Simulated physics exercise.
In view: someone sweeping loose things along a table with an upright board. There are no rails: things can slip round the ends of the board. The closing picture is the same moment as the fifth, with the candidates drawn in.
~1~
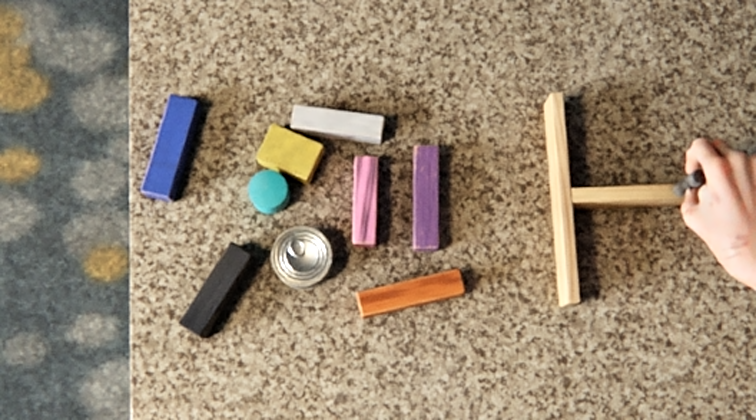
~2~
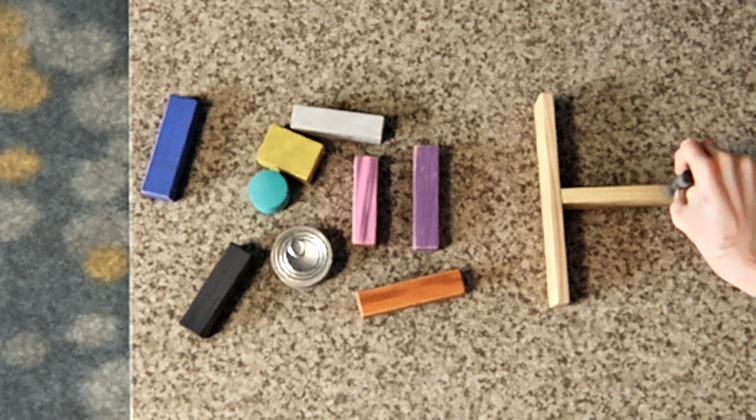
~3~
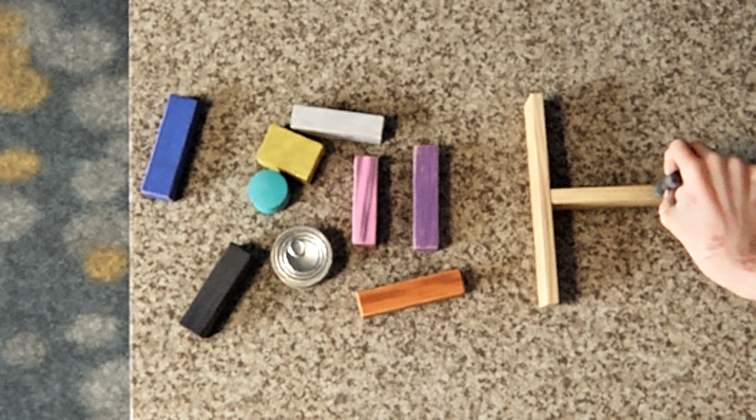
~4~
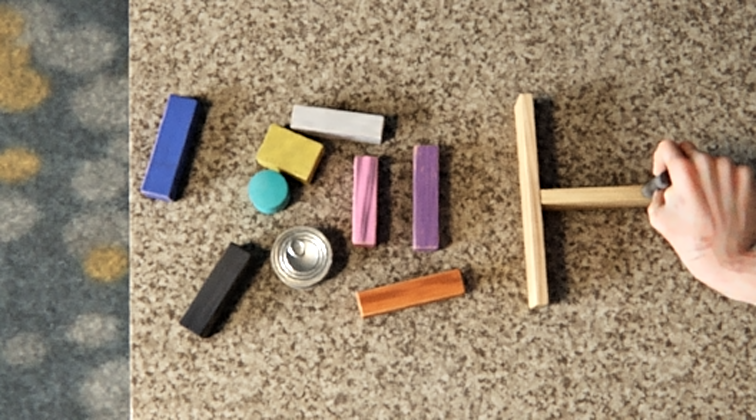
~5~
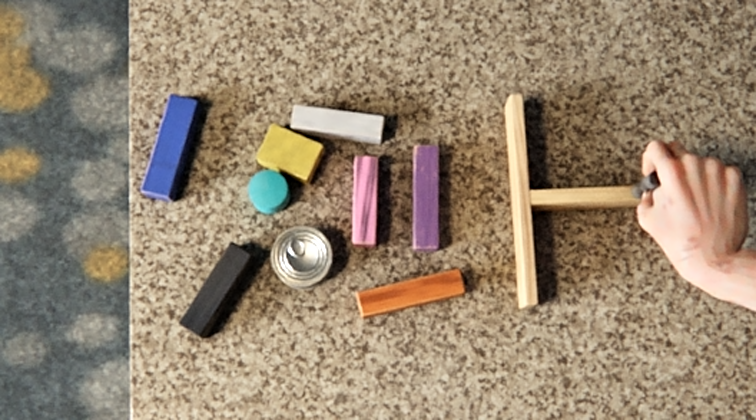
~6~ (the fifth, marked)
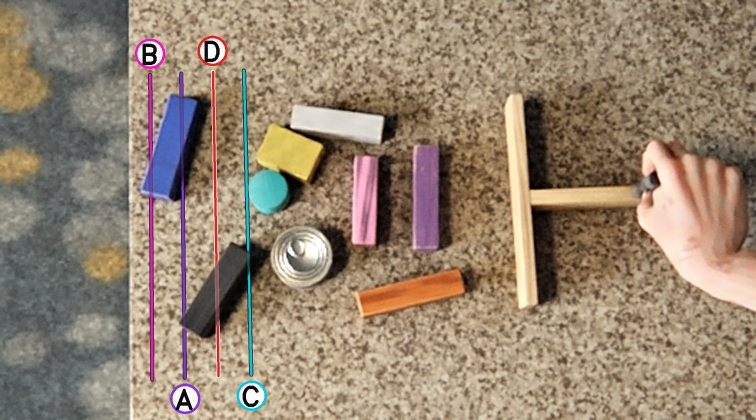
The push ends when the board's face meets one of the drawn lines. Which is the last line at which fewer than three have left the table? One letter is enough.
D.
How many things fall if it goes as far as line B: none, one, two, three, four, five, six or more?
Six or more.
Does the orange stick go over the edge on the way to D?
By then, no.
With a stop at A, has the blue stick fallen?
Yes.
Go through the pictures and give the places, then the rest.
The first frame shows blue stick (172, 148); orange stick (410, 294); board (565, 195).
The second frame shows board (555, 196); pink stick (366, 202).
The third frame shows board (544, 196); white bar (338, 125).
The fourth frame shows board (534, 197); purple bar (426, 198).
The fifth frame shows board (524, 197); blue stick (172, 148); orange stick (410, 294); turquoise tin (269, 192).
On the marked copy, A at (183, 221); B at (151, 223); C at (248, 218); D at (216, 220).
Taking D. A third of the way, board (414, 202); orange stick (357, 294); purple bar (394, 200).
Two thirds of the way, board (302, 208); black stick (180, 293); grey tin (226, 269).
When it is over, board (215, 212); black stick over the edge; blue stick over the edge; two fallen.
As for the rest, A drops three; B drops seven; C is within the limit but short.
